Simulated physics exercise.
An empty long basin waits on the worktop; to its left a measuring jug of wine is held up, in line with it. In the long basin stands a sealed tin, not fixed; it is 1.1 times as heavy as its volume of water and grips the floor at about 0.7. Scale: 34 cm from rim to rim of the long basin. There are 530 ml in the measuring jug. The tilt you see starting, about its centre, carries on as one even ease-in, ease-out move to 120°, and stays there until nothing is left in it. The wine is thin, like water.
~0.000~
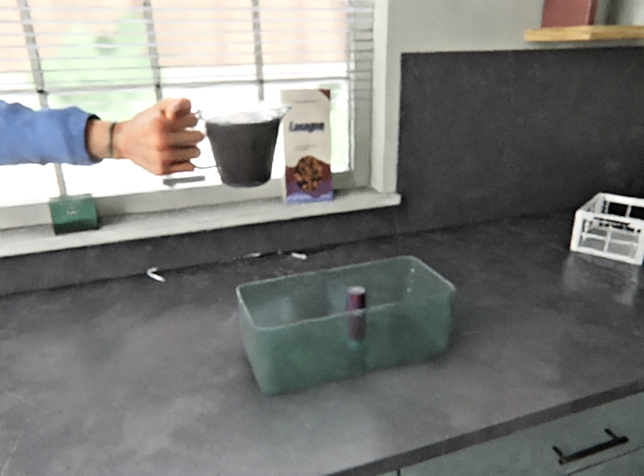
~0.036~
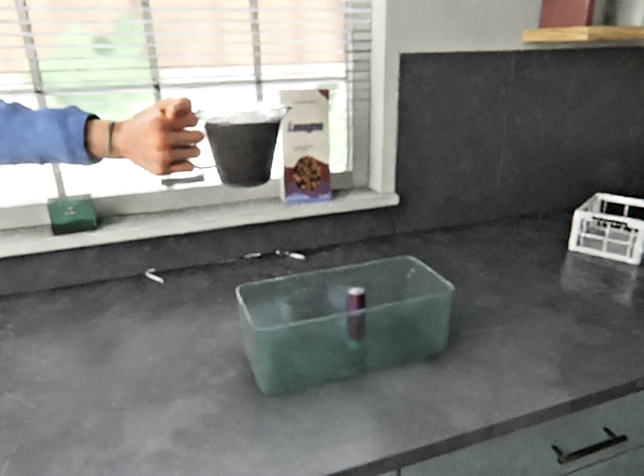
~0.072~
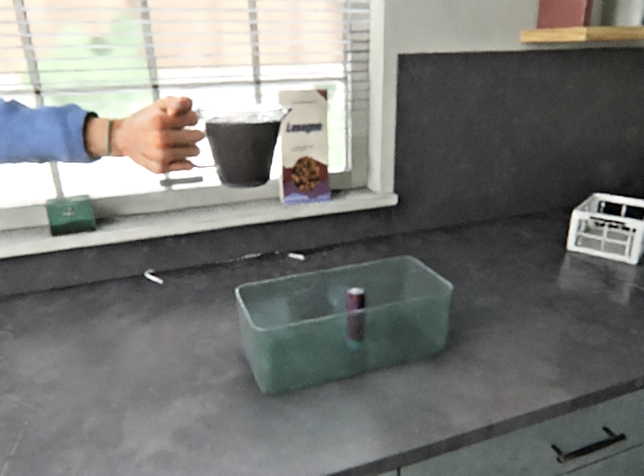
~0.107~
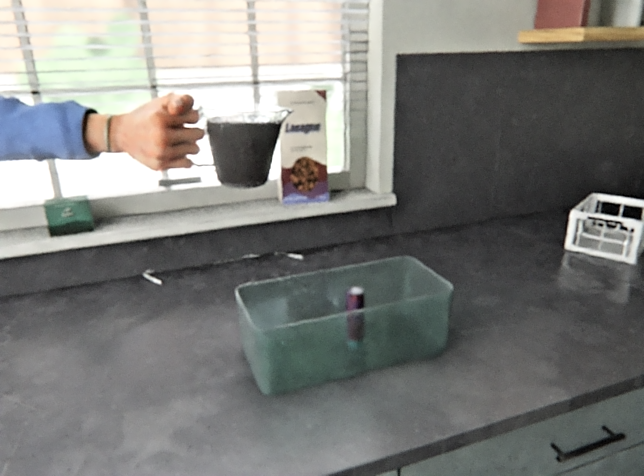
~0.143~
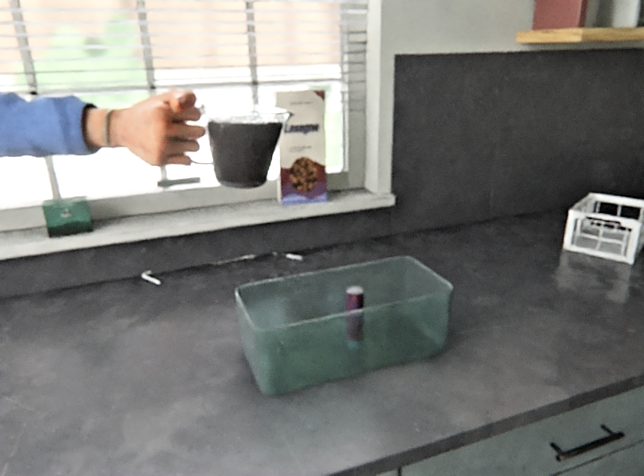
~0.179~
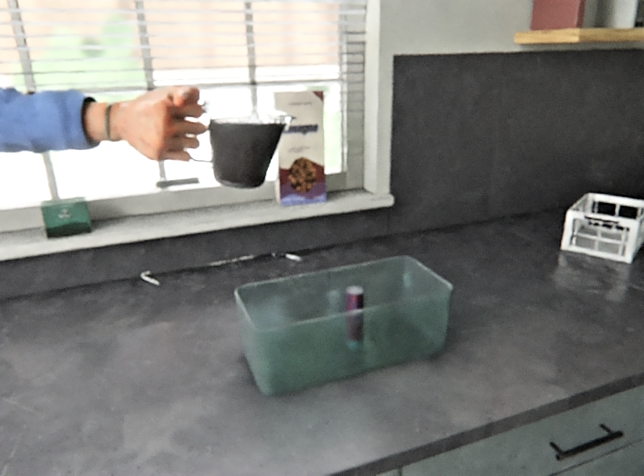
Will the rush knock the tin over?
It topples.
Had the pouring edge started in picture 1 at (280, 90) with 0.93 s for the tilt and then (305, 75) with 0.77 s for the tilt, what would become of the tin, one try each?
First it topples; then it goes over.
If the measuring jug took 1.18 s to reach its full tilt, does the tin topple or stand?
The tin goes over.
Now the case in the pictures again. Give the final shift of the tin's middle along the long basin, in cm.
Some 9.0 cm.
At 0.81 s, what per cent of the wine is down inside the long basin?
Near 72 in a hundred.
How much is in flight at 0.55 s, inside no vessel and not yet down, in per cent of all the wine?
About 40 per cent.
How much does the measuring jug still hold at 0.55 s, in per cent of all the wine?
Near 58 in a hundred.
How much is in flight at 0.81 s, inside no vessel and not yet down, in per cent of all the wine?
Some 24 per cent.
Then, 0.55 s in, the tilt is 80° and 57 per cent is still to pour; the tin stands where it began.
Then, 0.81 s in, the tilt is 117° and 3 per cent is still to pour; the tin stands 2 cm from where it began.
Then, 1.10 s in, the tilt is 120° and 0 per cent is still to pour; the tin lies on its side.
Then, 1.40 s in, the tilt is 120° and 0 per cent is still to pour; the tin lies on its side.
Finally, the tin lies on its side.
